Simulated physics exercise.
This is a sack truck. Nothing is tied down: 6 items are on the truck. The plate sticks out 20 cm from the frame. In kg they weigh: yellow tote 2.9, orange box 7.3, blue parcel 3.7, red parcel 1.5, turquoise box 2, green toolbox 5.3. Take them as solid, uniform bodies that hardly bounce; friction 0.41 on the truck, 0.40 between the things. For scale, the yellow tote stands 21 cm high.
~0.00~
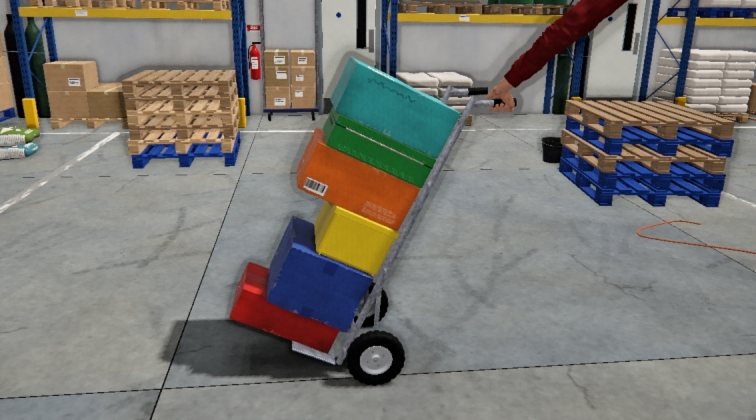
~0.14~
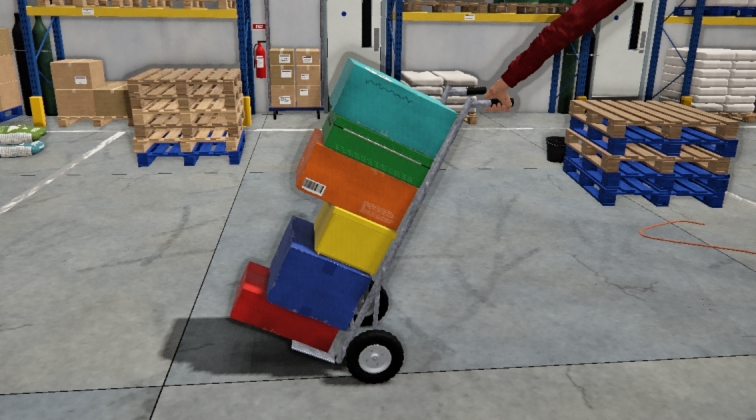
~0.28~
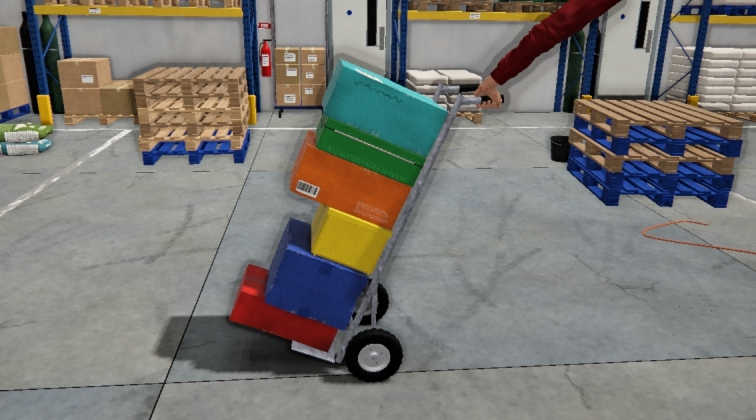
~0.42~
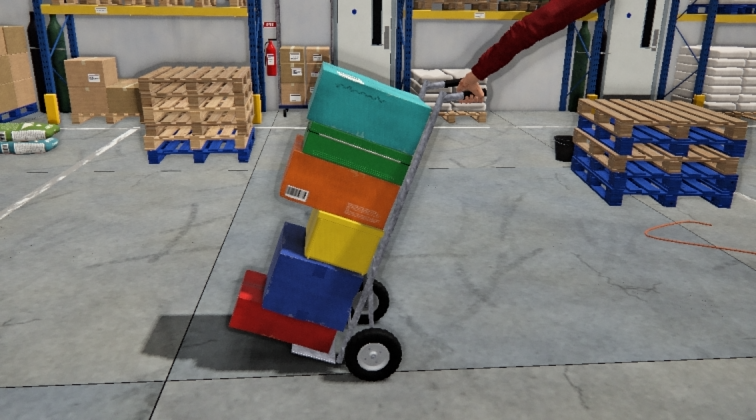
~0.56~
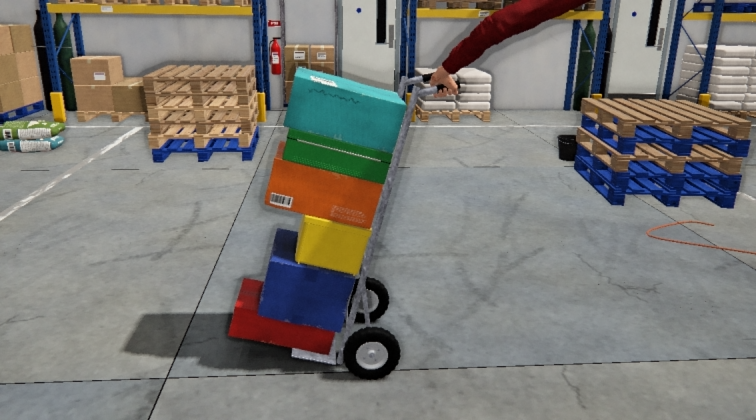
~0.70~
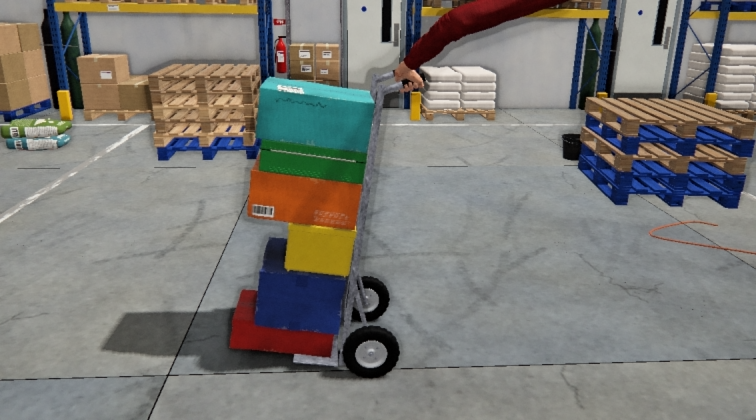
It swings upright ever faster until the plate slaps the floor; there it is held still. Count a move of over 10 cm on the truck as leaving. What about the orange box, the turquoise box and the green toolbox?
The orange box leaves its spot and the turquoise box leaves its spot and the green toolbox leaves its spot.
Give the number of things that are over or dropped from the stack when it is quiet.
That comes to 4.
After 1.00 s, truck upright; turquoise box 17° off its base near (232, 126); green toolbox 17° off its base near (248, 163); orange box 17° off its base near (258, 200).
After 1.20 s, truck upright; turquoise box and green toolbox now dropped from the stack; orange box 45° off its base near (225, 212); yellow tote 45° off its base.
After 1.40 s, truck upright; orange box now dropped from the stack; yellow tote on its side; blue parcel moved 2 cm.
After 1.80 s, truck upright; yellow tote upside down.
In the end (2.9 s), dropped from the stack, orange box, turquoise box and green toolbox; toppled on the truck, yellow tote; the other 2 under 10 cm from the start. In the last view, orange box near (184, 308), turquoise box near (15, 336).
